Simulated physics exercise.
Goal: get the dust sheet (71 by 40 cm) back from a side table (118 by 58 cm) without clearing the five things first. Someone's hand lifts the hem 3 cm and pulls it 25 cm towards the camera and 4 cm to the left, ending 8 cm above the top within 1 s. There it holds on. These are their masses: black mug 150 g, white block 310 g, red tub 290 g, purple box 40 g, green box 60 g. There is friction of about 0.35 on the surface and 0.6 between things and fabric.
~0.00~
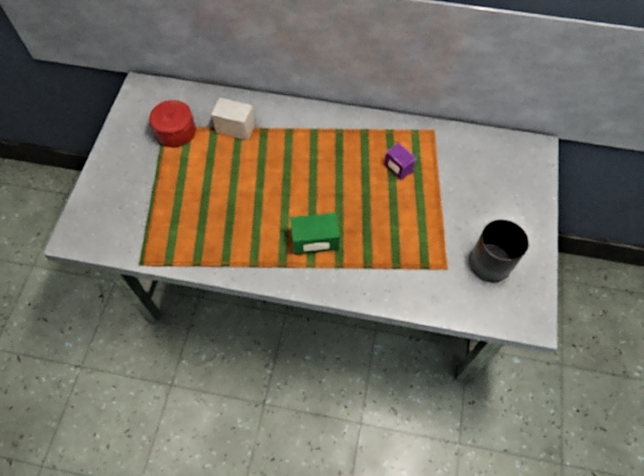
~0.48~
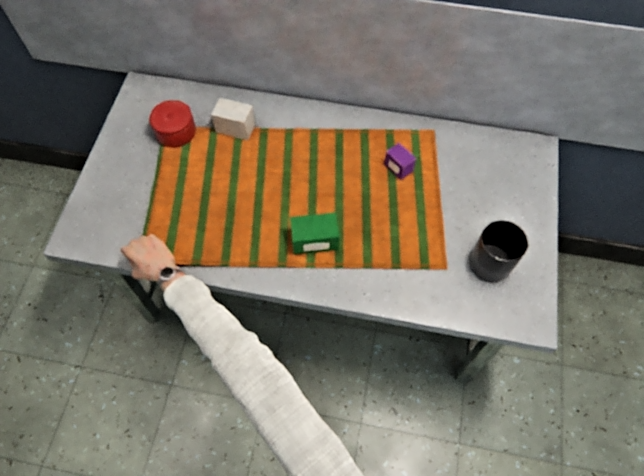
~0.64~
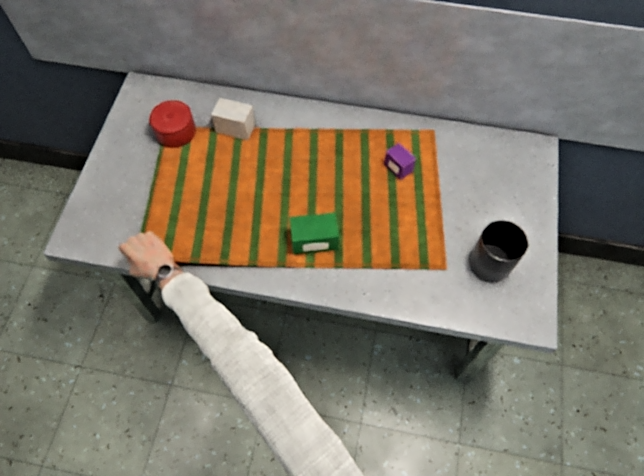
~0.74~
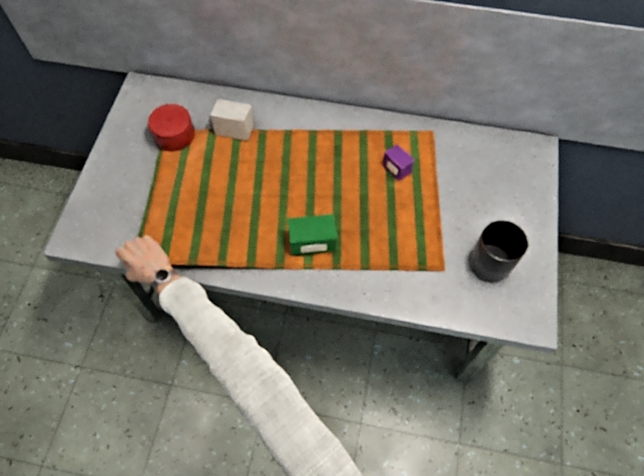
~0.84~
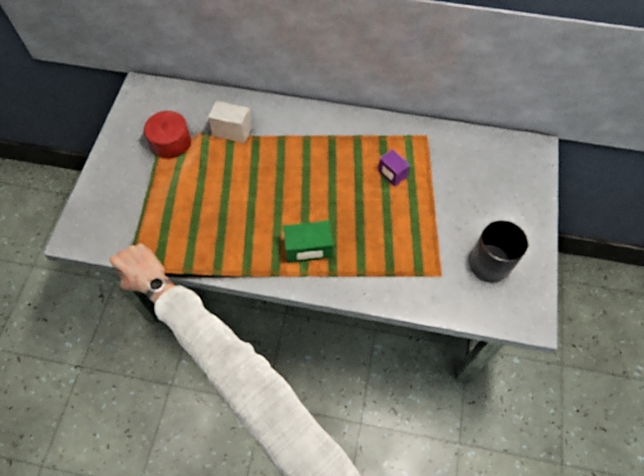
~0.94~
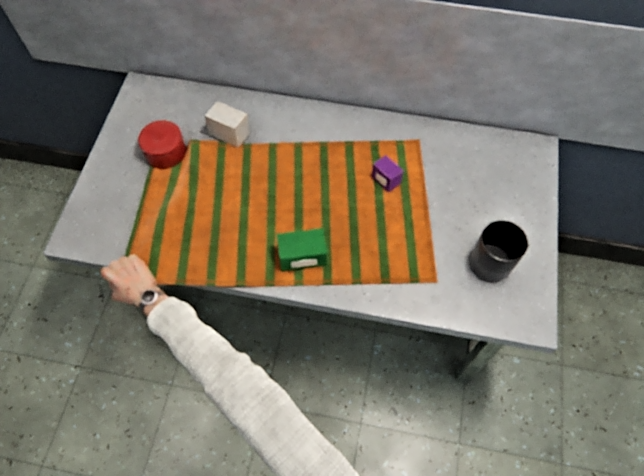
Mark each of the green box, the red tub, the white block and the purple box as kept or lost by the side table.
Green box: Lost; red tub: Kept; white block: Kept; purple box: Kept.
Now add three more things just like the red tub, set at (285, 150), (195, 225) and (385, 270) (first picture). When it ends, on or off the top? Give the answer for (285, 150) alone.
At that spot, the copy is still on top.
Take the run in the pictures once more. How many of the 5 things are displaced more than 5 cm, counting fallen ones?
3 in all.
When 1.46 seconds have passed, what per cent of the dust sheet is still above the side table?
Some 70 per cent of it.
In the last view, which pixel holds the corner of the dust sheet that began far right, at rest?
That corner ends up near pixel (362, 208) in the last view.
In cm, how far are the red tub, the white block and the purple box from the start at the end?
The red tub comes to 30 cm, the white block to 4 cm, and the purple box to 30 cm.
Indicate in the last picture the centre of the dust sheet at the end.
Midpoint, last view: Approx. (213, 288).
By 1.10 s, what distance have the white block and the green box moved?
The white block is about 4 cm off and the green box about 10 cm.
After 1.1 s, 90 % of the dust sheet is still over the top; red tub 13 cm off its start, purple box 10 cm off its start, green box 10 cm off its start.
After 1.3 s, 80 % of the dust sheet is still over the top; red tub 20 cm off its start, purple box 16 cm off its start, green box 15 cm off its start.
After 1.5 s, 70 % of the dust sheet is still over the top; red tub 25 cm off its start at (126, 198), green box 20 cm off its start at (260, 298), purple box 20 cm off its start at (337, 198).
After 1.6 s, 60 % of the dust sheet is still over the top; red tub 28 cm off its start, green box 26 cm off its start, purple box 25 cm off its start.
After 3.2 s, 50 % of the dust sheet is still over the top; green box over the edge, purple box 31 cm off its start at (324, 243), red tub 28 cm off its start at (119, 205), white block 4 cm off its start at (221, 118).
